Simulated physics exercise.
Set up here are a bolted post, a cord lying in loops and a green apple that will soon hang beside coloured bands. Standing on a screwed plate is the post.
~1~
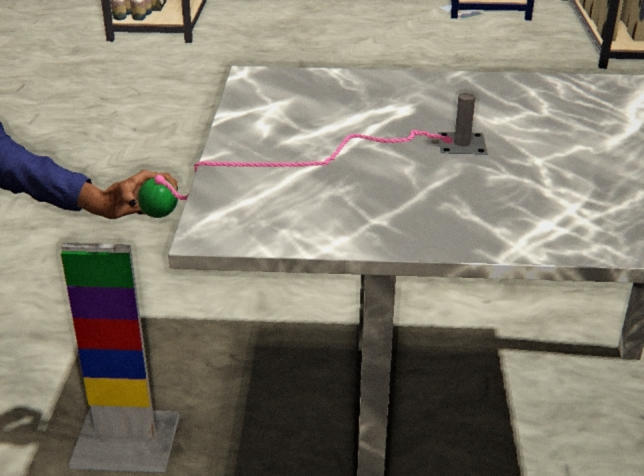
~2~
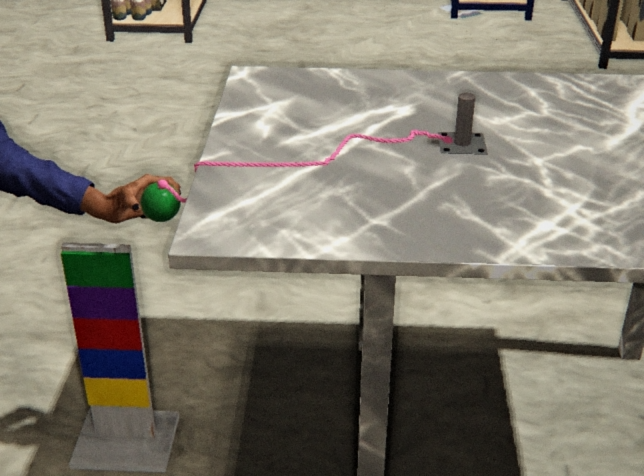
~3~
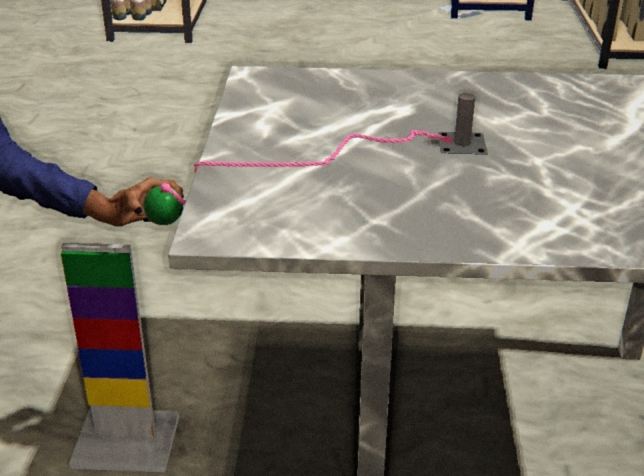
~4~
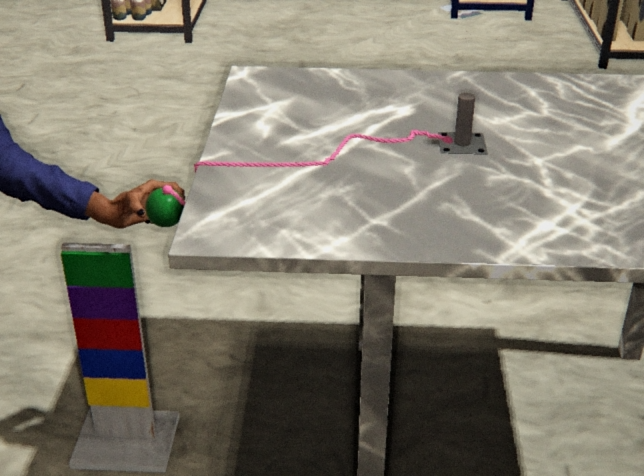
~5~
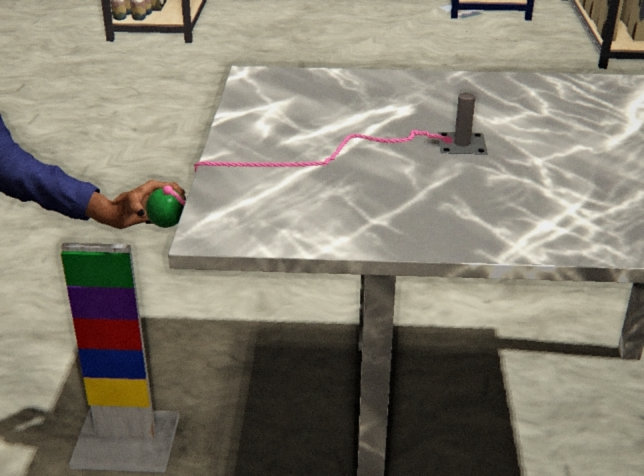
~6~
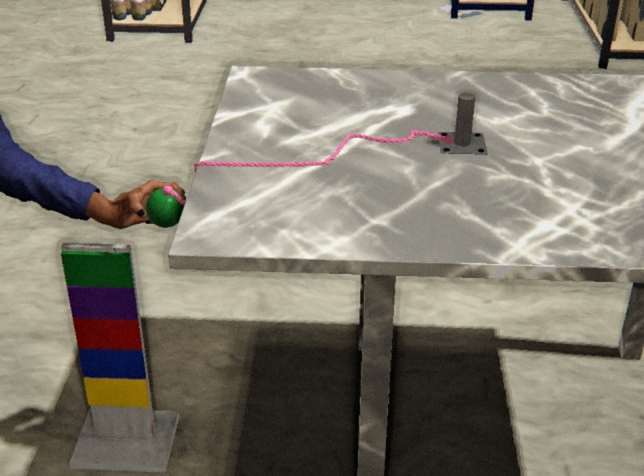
A hand at the end of a blue-sleeved arm holds a green apple at the left edge of a grey, white-veined table, seen from slightly above in a pale-floored room with shelves behind. A pink cord runs across the tabletop to a dark post on a screwed plate, and a striped green, purple, red, blue and yellow stand is below the hand. The hand shifts the apple slightly right and down, then stays nearly still.
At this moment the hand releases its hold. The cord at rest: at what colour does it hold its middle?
The colour is purple.
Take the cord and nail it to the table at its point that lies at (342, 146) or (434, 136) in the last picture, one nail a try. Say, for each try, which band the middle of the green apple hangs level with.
Try one: Green. Try two: Purple.
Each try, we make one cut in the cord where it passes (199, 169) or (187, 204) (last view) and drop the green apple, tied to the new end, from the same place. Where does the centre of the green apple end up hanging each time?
Try 1: (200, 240); try 2: (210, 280).
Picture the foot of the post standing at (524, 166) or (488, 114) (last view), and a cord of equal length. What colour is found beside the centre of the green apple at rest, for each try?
For the first it would be green, for the second green.
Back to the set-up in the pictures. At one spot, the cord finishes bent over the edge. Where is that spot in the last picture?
Close to (279, 165).
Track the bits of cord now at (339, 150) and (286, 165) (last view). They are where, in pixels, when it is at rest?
Around (283, 145), then around (210, 146).
Early on, apple near (239, 271); level with green.
Midway, apple near (191, 295); level with purple.
Finally, apple near (206, 295); level with purple. The cord holds its middle at purple.
